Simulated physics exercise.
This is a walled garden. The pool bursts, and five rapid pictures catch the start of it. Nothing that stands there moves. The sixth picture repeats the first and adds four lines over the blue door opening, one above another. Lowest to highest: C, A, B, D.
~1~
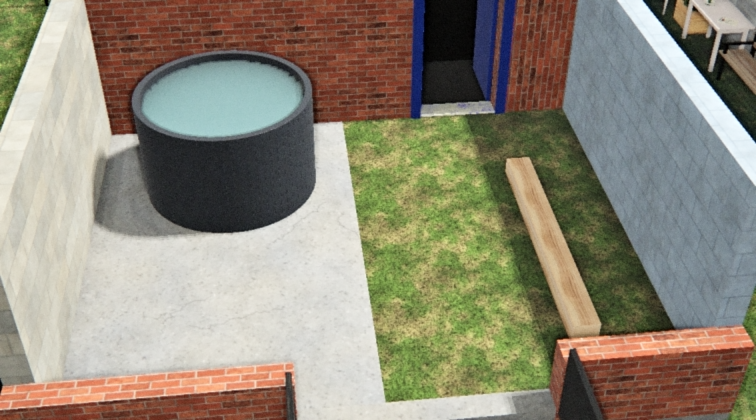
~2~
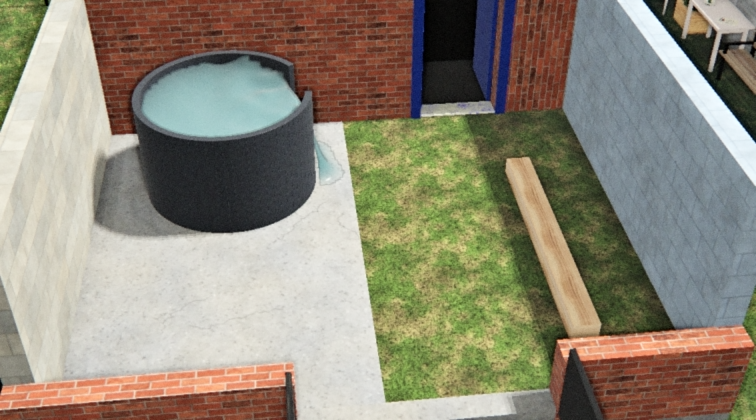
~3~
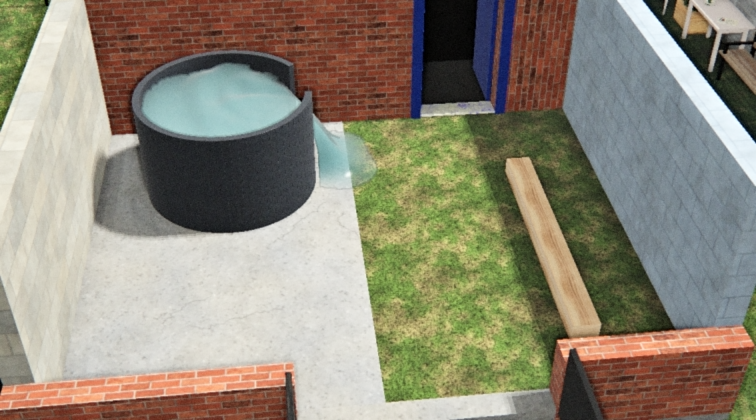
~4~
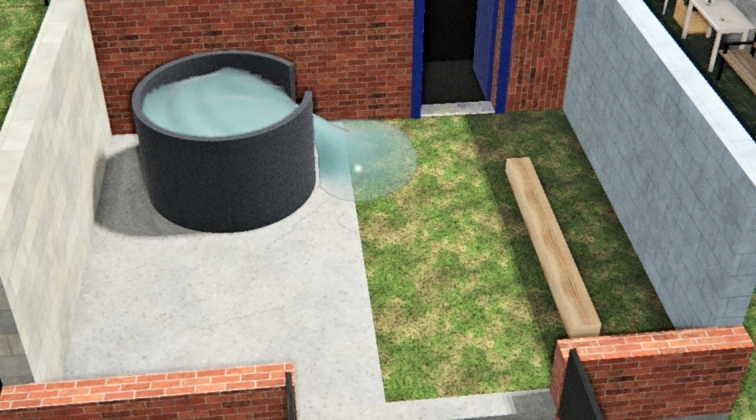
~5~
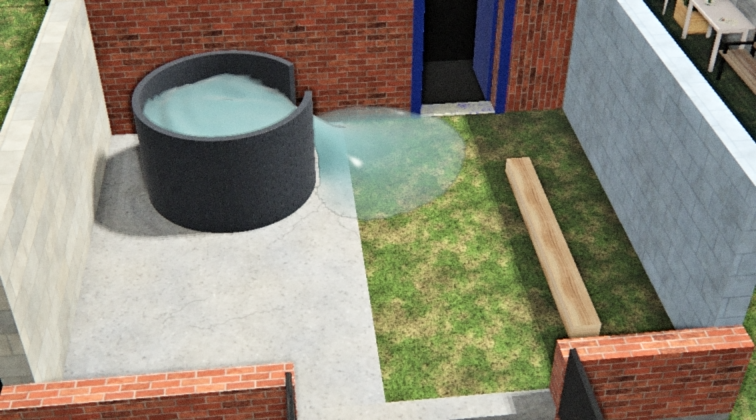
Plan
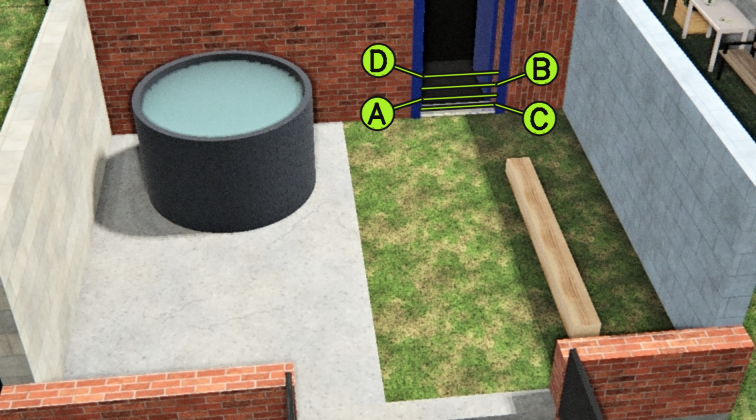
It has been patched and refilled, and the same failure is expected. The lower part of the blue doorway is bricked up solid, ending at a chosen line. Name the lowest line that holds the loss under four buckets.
Height A just does it.
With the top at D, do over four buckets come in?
No.
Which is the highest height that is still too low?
That is height C.
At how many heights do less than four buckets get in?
Three.
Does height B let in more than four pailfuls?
No, not at all.
On the marked copy, A at (459, 97); B at (459, 86); C at (458, 106); D at (460, 74); from the bottom up C, A, B, D.
With A, a splash gets over, under a bucket.
With B, nothing gets over.
With C, about 8 bucketfuls get in.
With D, nothing gets over.
